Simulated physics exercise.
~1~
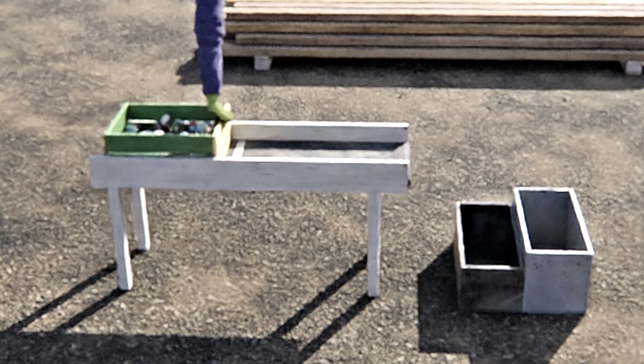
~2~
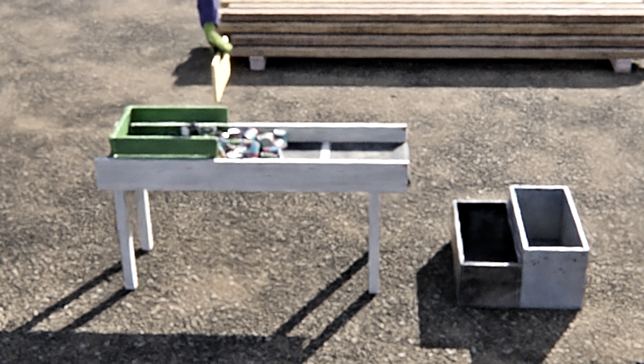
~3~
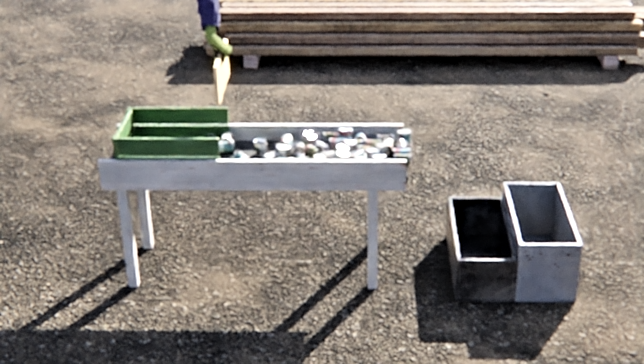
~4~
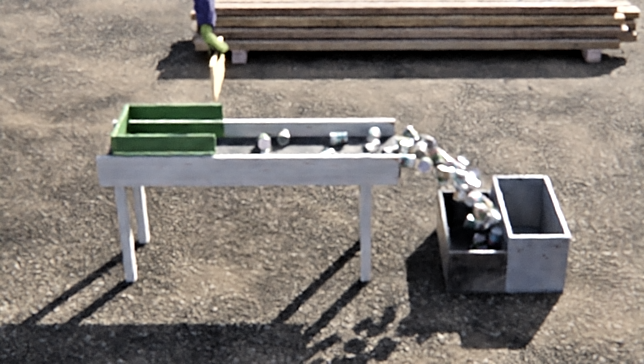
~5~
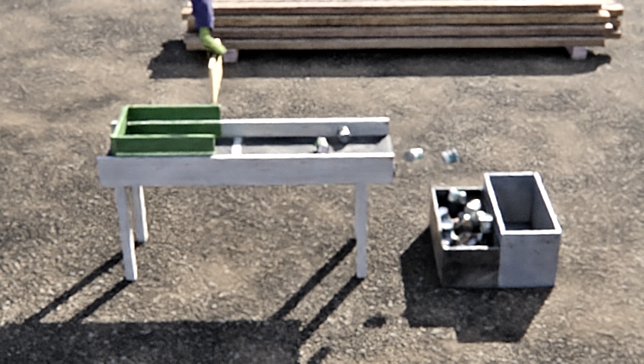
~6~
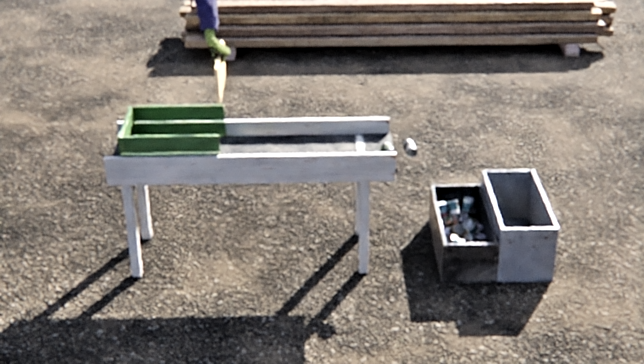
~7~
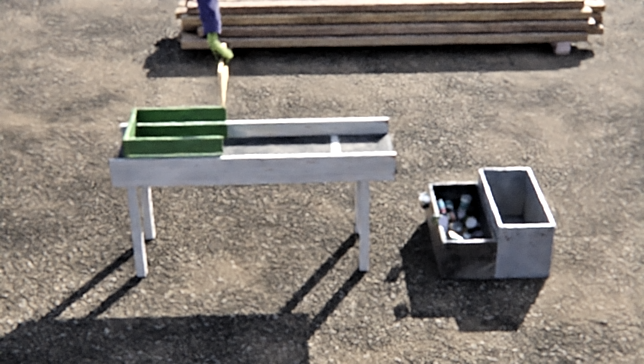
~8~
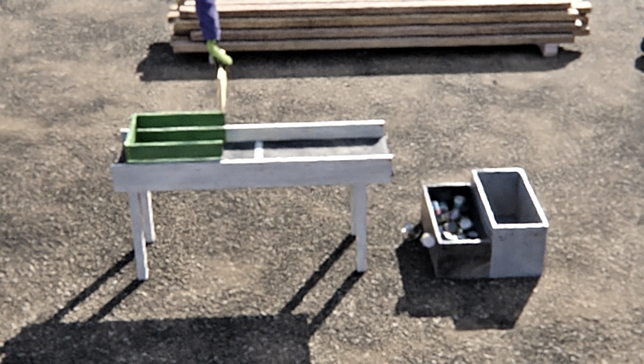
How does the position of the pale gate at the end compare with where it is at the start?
At the start the gate is down at the right end of the green pen, closing it off. At the end it is held up in the gloved hand above the pen, leaving that end open.
Small tins spill out of a green pen when a gloved hand lifts the pale gate, then spread along the belt to the right and pour off its end. Most land in the black tub, a couple end on the ground just short of it, and the grey bin stays empty.
